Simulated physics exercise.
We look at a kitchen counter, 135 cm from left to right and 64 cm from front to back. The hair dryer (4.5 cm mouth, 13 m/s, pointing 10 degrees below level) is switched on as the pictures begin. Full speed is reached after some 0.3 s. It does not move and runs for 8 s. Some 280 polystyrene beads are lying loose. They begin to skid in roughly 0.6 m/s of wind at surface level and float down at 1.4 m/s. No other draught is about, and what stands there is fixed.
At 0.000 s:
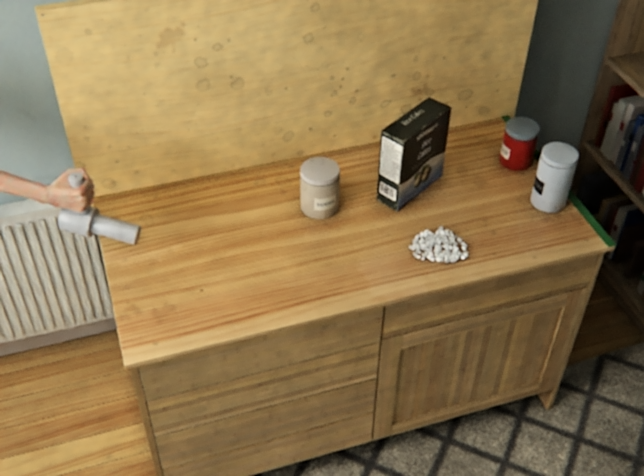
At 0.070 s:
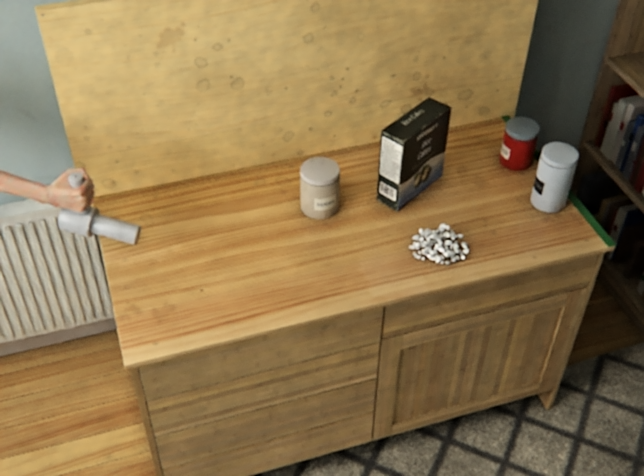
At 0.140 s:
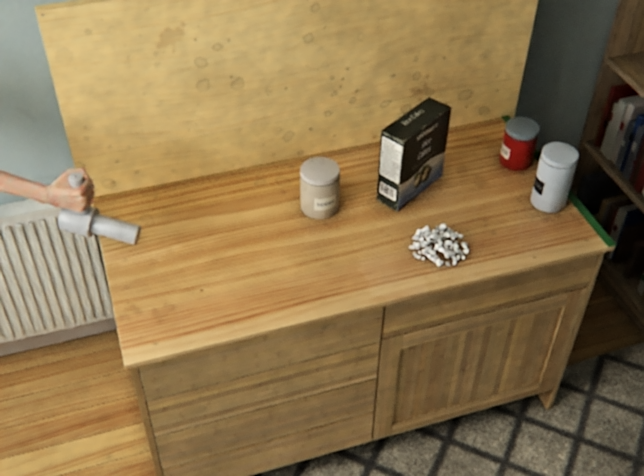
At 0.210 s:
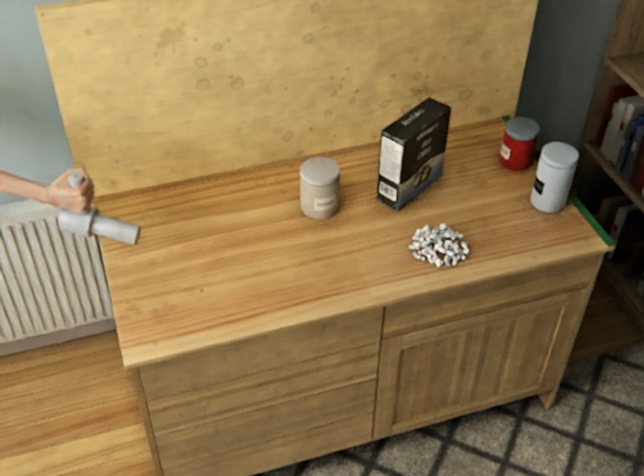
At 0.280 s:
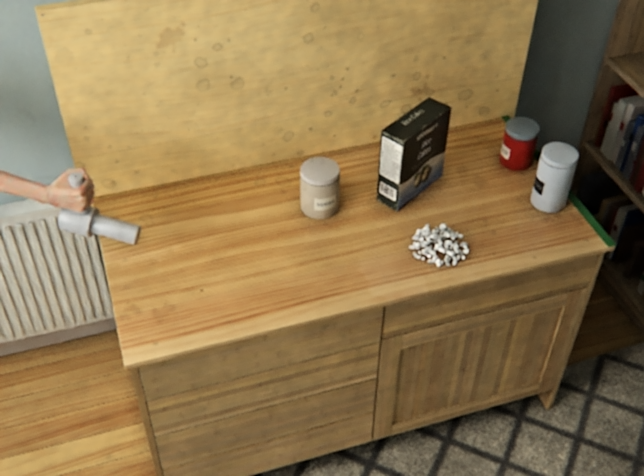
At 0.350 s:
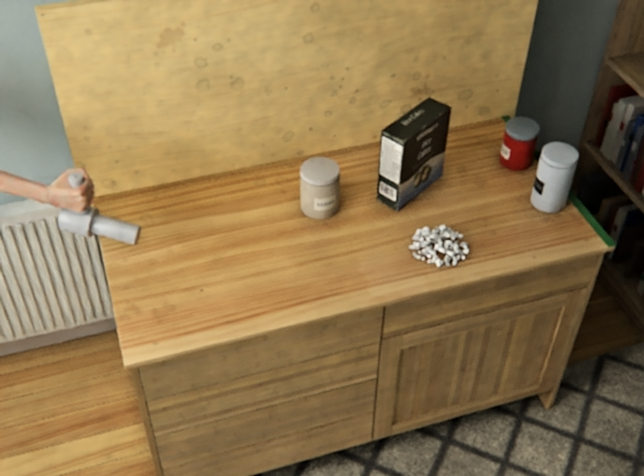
On a wooden counter, a small white pile stays still while a hand holds a dryer.
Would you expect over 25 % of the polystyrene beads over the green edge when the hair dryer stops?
As for a quarter going over the green edge: Yes.
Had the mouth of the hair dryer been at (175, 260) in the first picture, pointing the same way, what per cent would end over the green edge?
It would be near 60 %.
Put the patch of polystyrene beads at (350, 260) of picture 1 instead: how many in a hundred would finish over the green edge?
Then about 90 %.
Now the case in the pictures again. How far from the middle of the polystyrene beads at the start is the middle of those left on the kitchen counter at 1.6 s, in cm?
Roughly 40 cm.
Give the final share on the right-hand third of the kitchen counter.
Near 1 %.
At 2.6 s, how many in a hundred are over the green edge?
Some 80 per cent.
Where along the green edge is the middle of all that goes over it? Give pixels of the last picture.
Near (594, 218).
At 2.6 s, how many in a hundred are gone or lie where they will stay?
Some 100 per cent.
After 1.6 s, 35 % are on the move or not yet settled, 61 % are over the green edge; the middle of those still in play is near (571, 209).
After 2.6 s, 4 % are on the move or not yet settled, 76 % are over the green edge.
After 4.4 s, 2 % are on the move or not yet settled, 77 % are over the green edge.
After 8.0 s, at the end, 78 % are over the green edge.
